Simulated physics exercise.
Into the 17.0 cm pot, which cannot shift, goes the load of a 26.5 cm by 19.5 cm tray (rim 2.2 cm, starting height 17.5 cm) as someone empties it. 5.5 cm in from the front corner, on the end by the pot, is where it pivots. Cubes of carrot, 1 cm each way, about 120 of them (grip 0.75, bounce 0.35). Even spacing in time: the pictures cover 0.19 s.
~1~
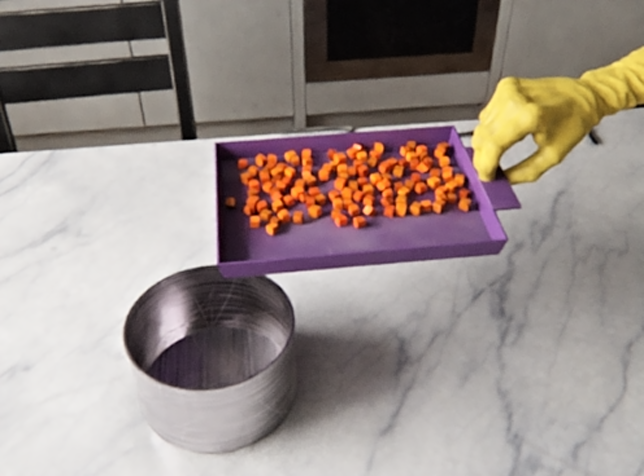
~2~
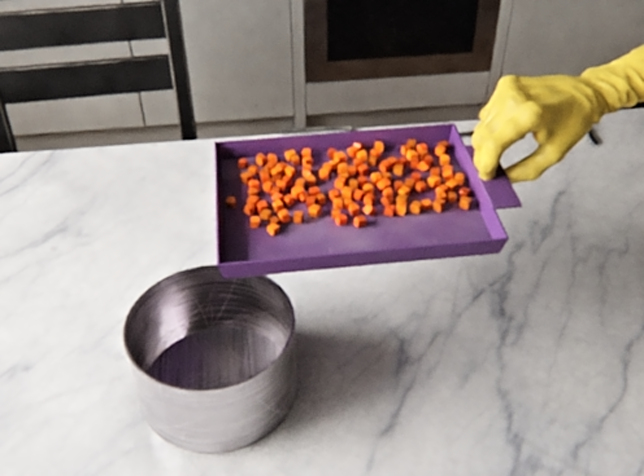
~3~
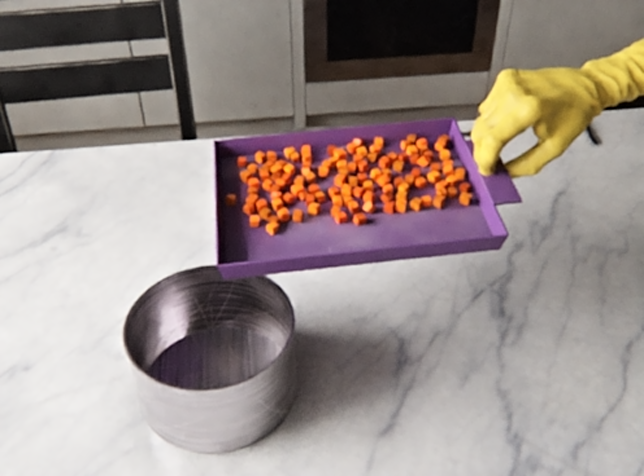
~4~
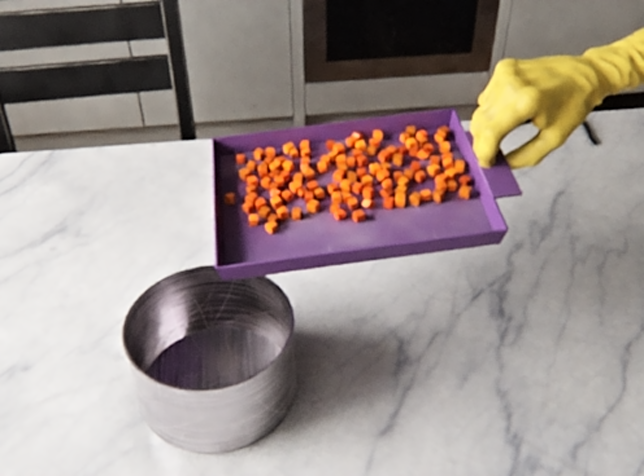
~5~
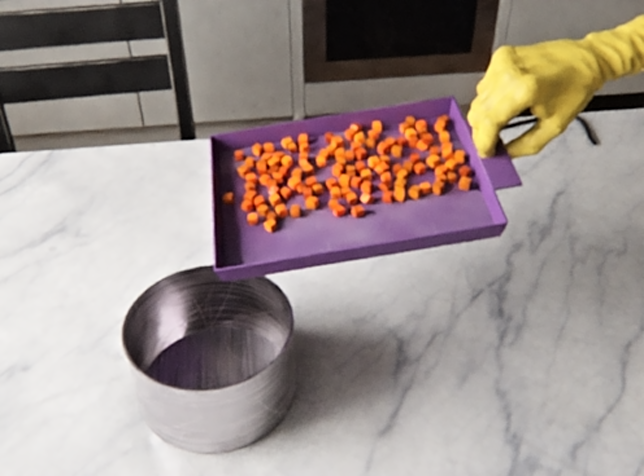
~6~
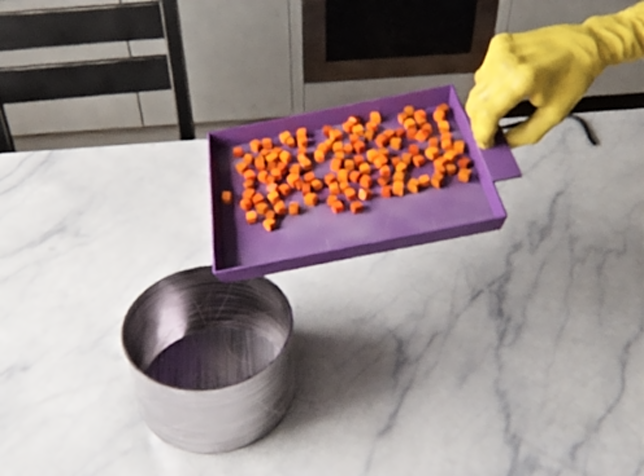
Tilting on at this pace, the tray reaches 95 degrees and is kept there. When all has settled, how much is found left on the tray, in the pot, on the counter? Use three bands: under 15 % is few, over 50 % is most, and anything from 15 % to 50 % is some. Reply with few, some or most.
Left on the tray: Few, pot: Most, counter: Few.
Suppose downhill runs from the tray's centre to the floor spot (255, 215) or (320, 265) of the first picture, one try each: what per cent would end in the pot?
The share comes to about 25 in a hundred, then about 65 in a hundred.
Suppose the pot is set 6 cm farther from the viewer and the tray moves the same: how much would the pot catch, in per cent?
Expect something close to 55 per cent.
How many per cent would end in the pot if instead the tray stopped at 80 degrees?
50 percent.
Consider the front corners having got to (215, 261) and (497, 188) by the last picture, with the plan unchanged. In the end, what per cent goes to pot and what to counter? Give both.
Pot 25, counter 70.
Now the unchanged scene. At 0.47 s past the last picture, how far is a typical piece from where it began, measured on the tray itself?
Around 6 centimetres.
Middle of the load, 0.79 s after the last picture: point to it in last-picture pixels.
(203, 299), roughly.
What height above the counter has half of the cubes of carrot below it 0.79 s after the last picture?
Median height: Approx. 16 cm.
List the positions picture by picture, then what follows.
Tray tilt 0 degrees, front corners at (222, 261) and (502, 237); middle of the pieces at (353, 185); pot at (209, 322), in the first frame.
Tray tilt 1 degrees, front corners at (222, 261) and (502, 236); middle of the pieces at (353, 184), in the second frame.
Tray tilt 2 degrees, front corners at (222, 262) and (502, 232); middle of the pieces at (353, 181), in the third frame.
Tray tilt 5 degrees, front corners at (221, 264) and (502, 227), lowest corner left front; middle of the pieces at (352, 177), in the fourth frame.
Tray tilt 8 degrees, front corners at (219, 266) and (502, 220), lowest corner left front; middle of the pieces at (351, 171), in the fifth frame.
Tray tilt 11 degrees, front corners at (218, 268) and (501, 213), lowest corner left front; middle of the pieces at (350, 165); pot at (208, 322), in the sixth frame.
Then, 0.47 s after the last picture, tilt 51 degrees; the tray holds 100 %, the pot 0 %.
Then, 0.79 s after the last picture, tilt 78 degrees; the tray holds 50 %, the pot 45 %.
Then, 1.20 s after the last picture, tilt 95 degrees; the tray holds 25 %, the pot 70 %.
In the end, tray 0 %, pot 100 %, counter 0 %.
